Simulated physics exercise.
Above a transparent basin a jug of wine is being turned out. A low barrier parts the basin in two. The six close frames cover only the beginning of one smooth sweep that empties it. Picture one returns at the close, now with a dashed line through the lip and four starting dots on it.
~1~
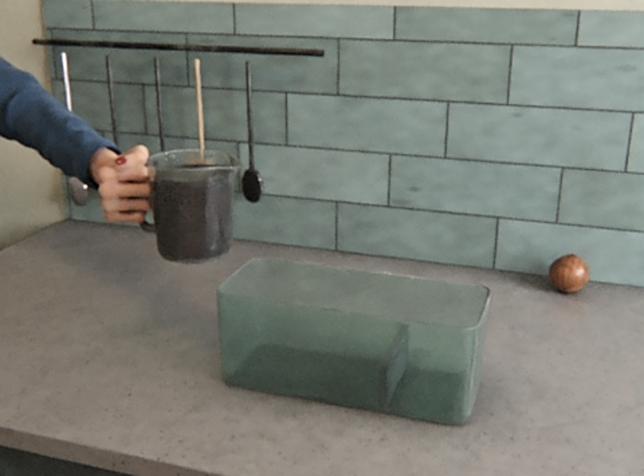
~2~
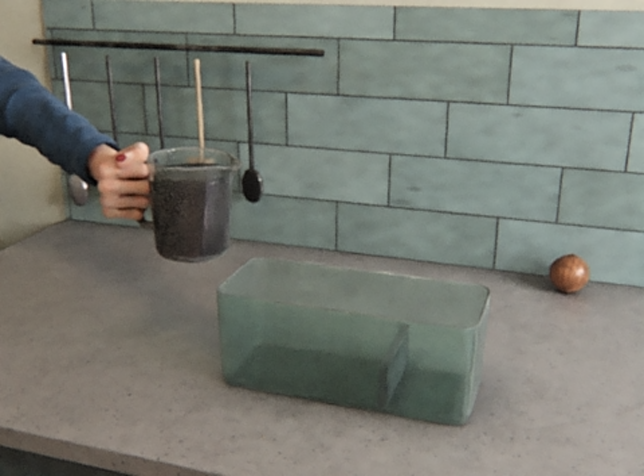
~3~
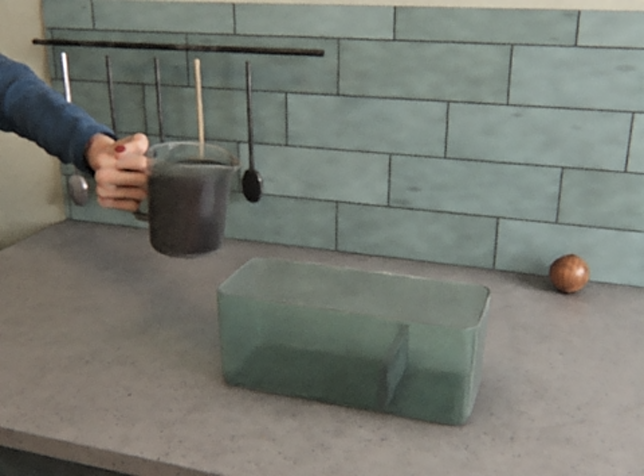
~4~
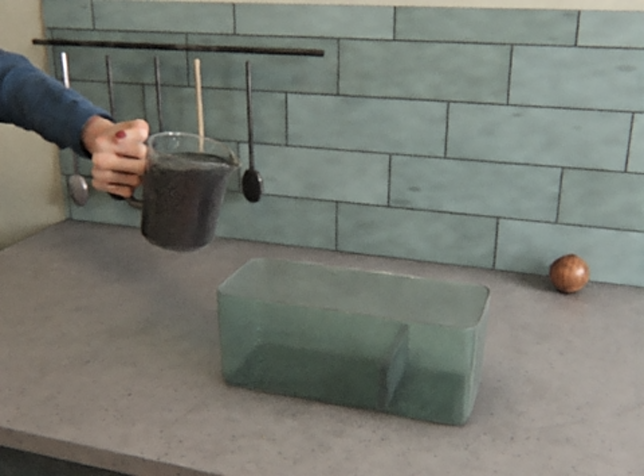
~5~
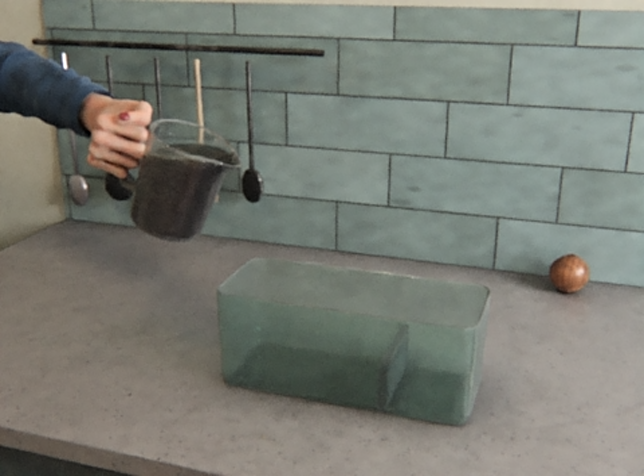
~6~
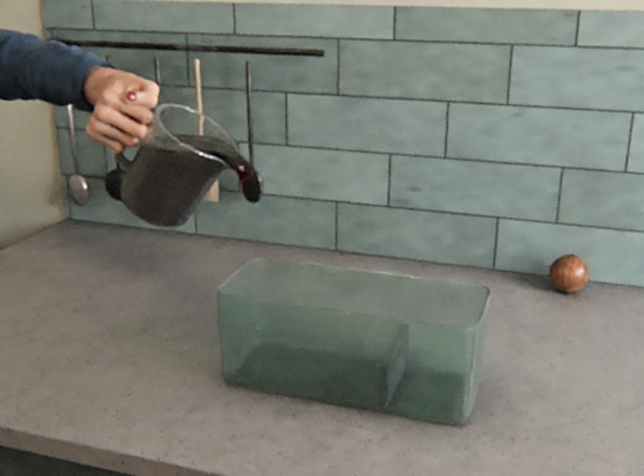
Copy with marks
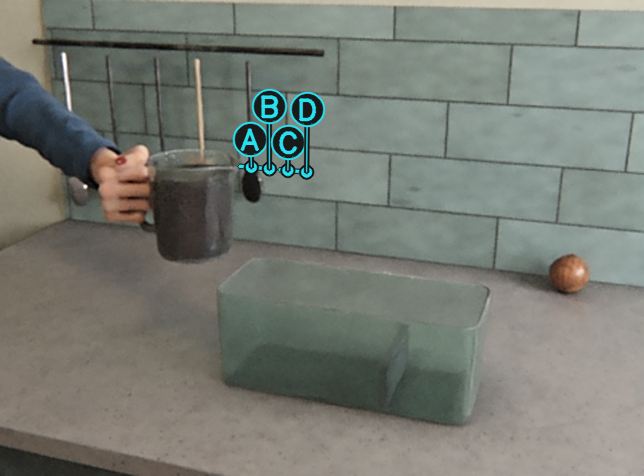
On a kitchen counter, a hand held a glass jug of dark wine above a clear, divided basin, then gradually tilted it to the right until the wine just came over the lip.
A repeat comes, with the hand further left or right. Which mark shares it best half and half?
Take D.
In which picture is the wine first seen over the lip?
In picture 6.
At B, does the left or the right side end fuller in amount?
More ends on the left.
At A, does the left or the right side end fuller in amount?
More ends on the left.
On the marked copy, A at (251, 167); B at (269, 168); C at (287, 170); D at (306, 172).
If A is chosen, about 92 % ends left of the wall and 6 % right of it.
If B is chosen, about 93 % ends left of the wall and 3 % right of it; 4 % is lost outside.
If C is chosen, about 89 % ends left of the wall and 7 % right of it; 4 % is lost outside.
If D is chosen, about 54 % ends left of the wall and 45 % right of it.
